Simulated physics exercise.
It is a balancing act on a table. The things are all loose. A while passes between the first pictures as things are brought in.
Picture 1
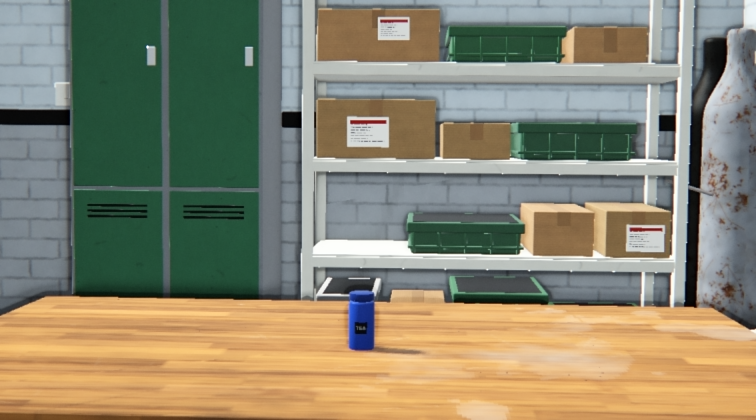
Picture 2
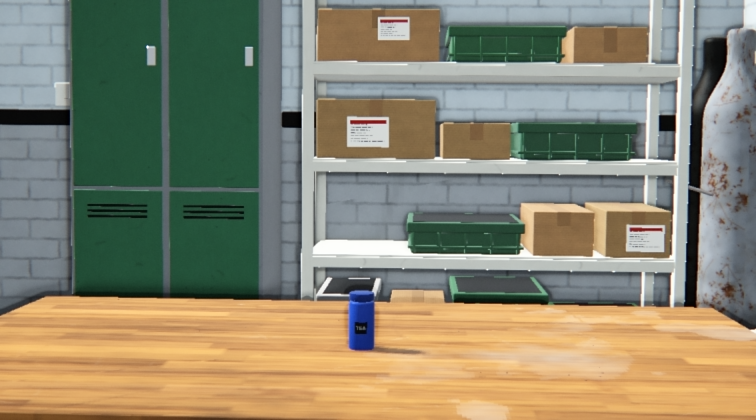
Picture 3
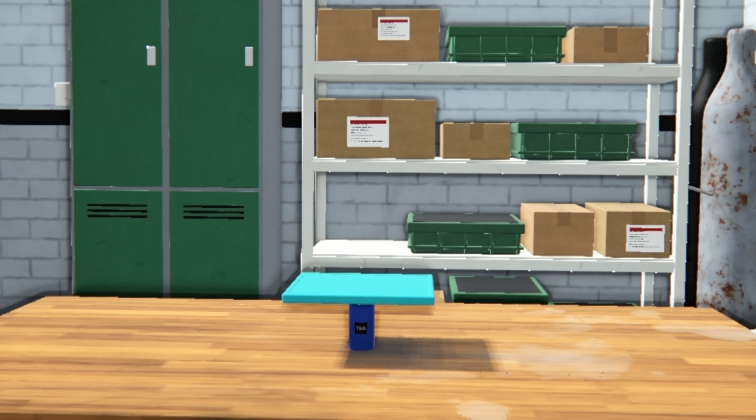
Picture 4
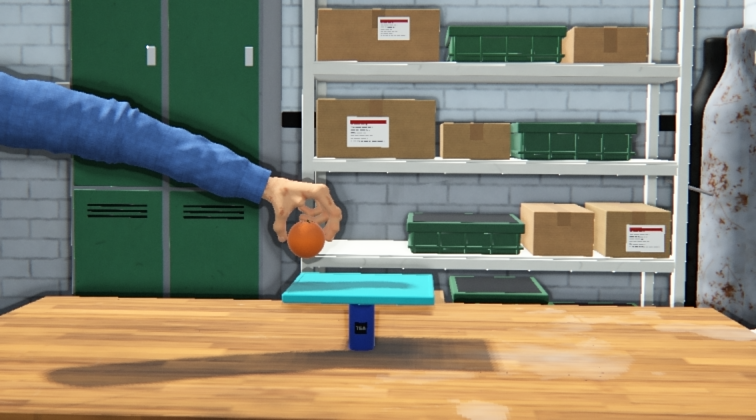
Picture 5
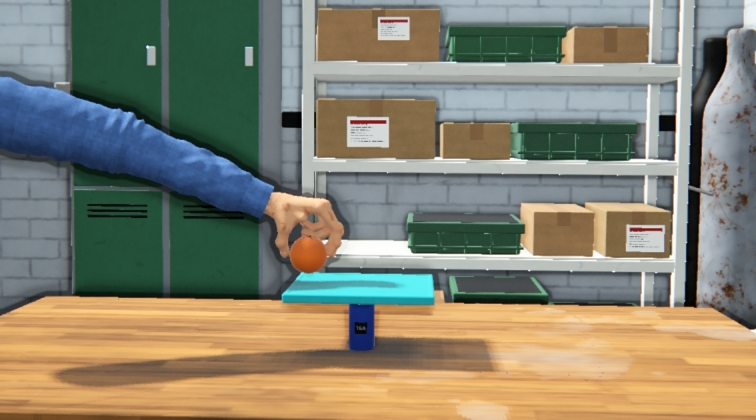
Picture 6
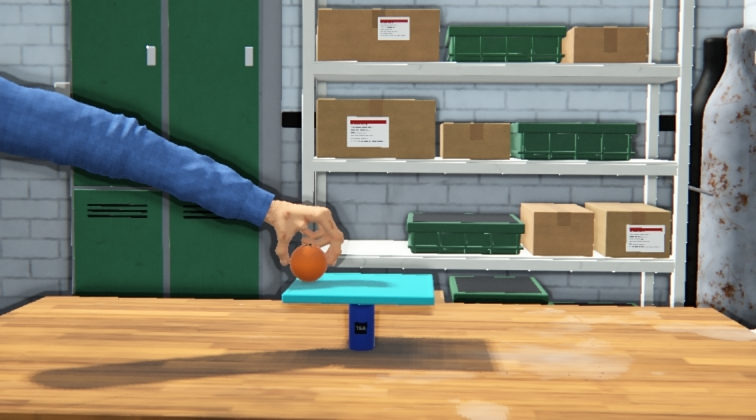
A hand lowers an orange tomato onto a cyan board resting on a blue shaker.
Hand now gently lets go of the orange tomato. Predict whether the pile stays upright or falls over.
Prediction: It falls over.
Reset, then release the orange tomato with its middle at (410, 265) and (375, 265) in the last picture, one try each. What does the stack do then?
Try one, the stack collapses; try two, it stays standing.
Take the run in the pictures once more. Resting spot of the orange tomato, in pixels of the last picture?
End position in the final view: Approximately (291, 327).
Then, 0.30 s later than the last frame, orange tomato moved a little near (306, 277); turquoise lid tilted by 19°.
Then, 0.50 s later than the last frame, orange tomato now fallen; turquoise lid tilted by 61°.
Then, 0.60 s later than the last frame, turquoise lid tilted by 61°.
When it is over, fallen, orange tomato; lying over in the stack, turquoise lid; blue shaker as before. End places, in pixels of the last picture, orange tomato near (291, 327). The stack loses its balance.
